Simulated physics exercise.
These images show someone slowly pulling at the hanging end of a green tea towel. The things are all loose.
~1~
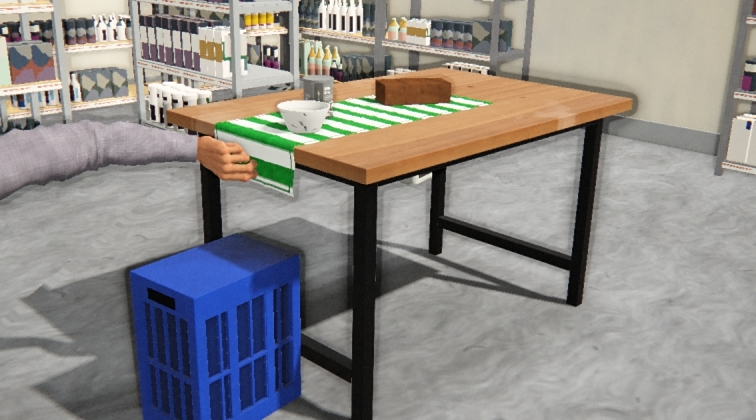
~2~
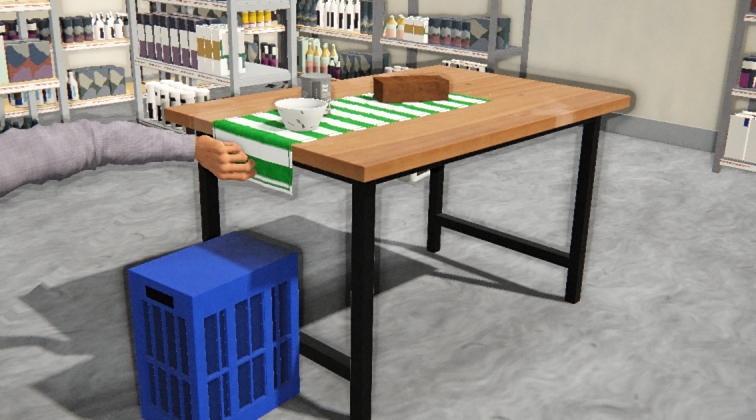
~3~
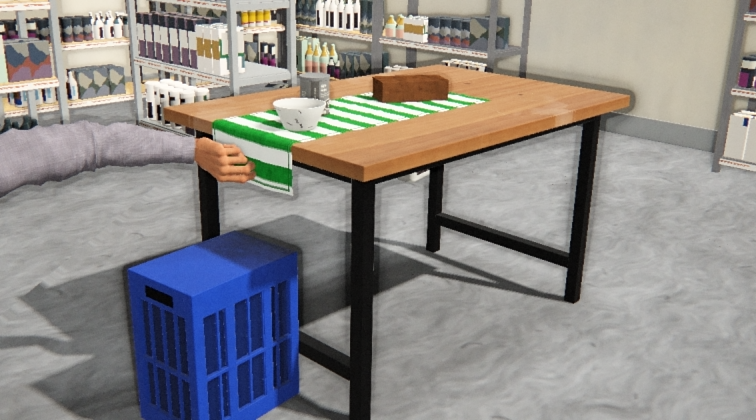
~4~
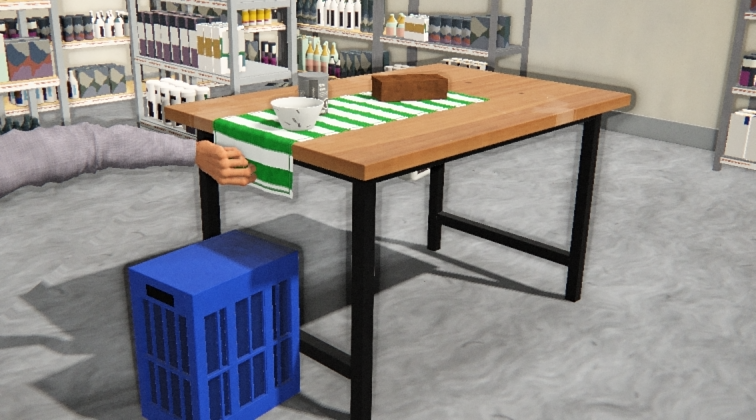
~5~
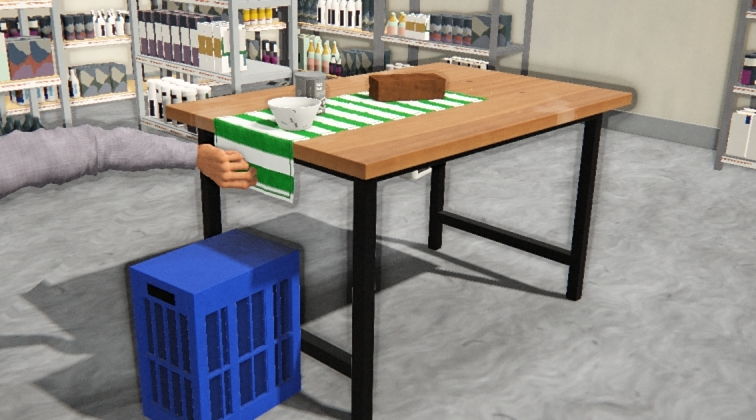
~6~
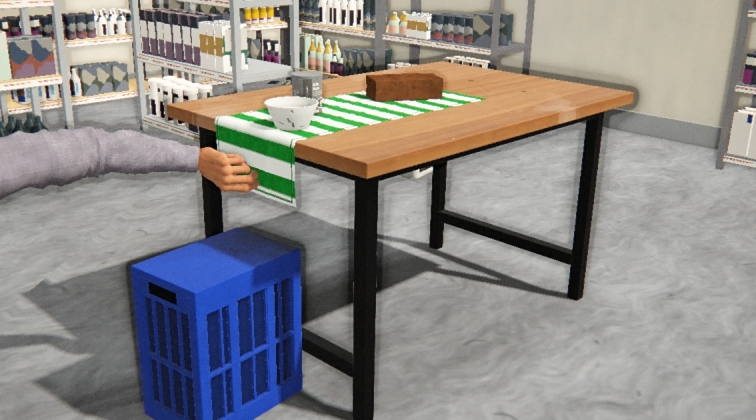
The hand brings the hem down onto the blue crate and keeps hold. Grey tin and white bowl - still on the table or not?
Grey tin: Still on it; white bowl: Not on it.
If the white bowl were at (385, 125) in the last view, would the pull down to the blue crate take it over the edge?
Looks like it doesn't come off.
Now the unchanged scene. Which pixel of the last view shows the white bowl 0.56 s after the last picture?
About (249, 144).
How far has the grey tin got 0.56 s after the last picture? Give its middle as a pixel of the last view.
Near (278, 98).
Then, 0.56 s after the last picture, hem going down; tin carried along near (277, 98); bowl over the edge.
Then, 1.02 s after the last picture, hem on the crate; tin carried along near (264, 100); bowl over the edge.
At rest, hem on the crate; tin carried along near (265, 100); bowl over the edge. The grey tin keeps clear of the edge and the white bowl falls off.
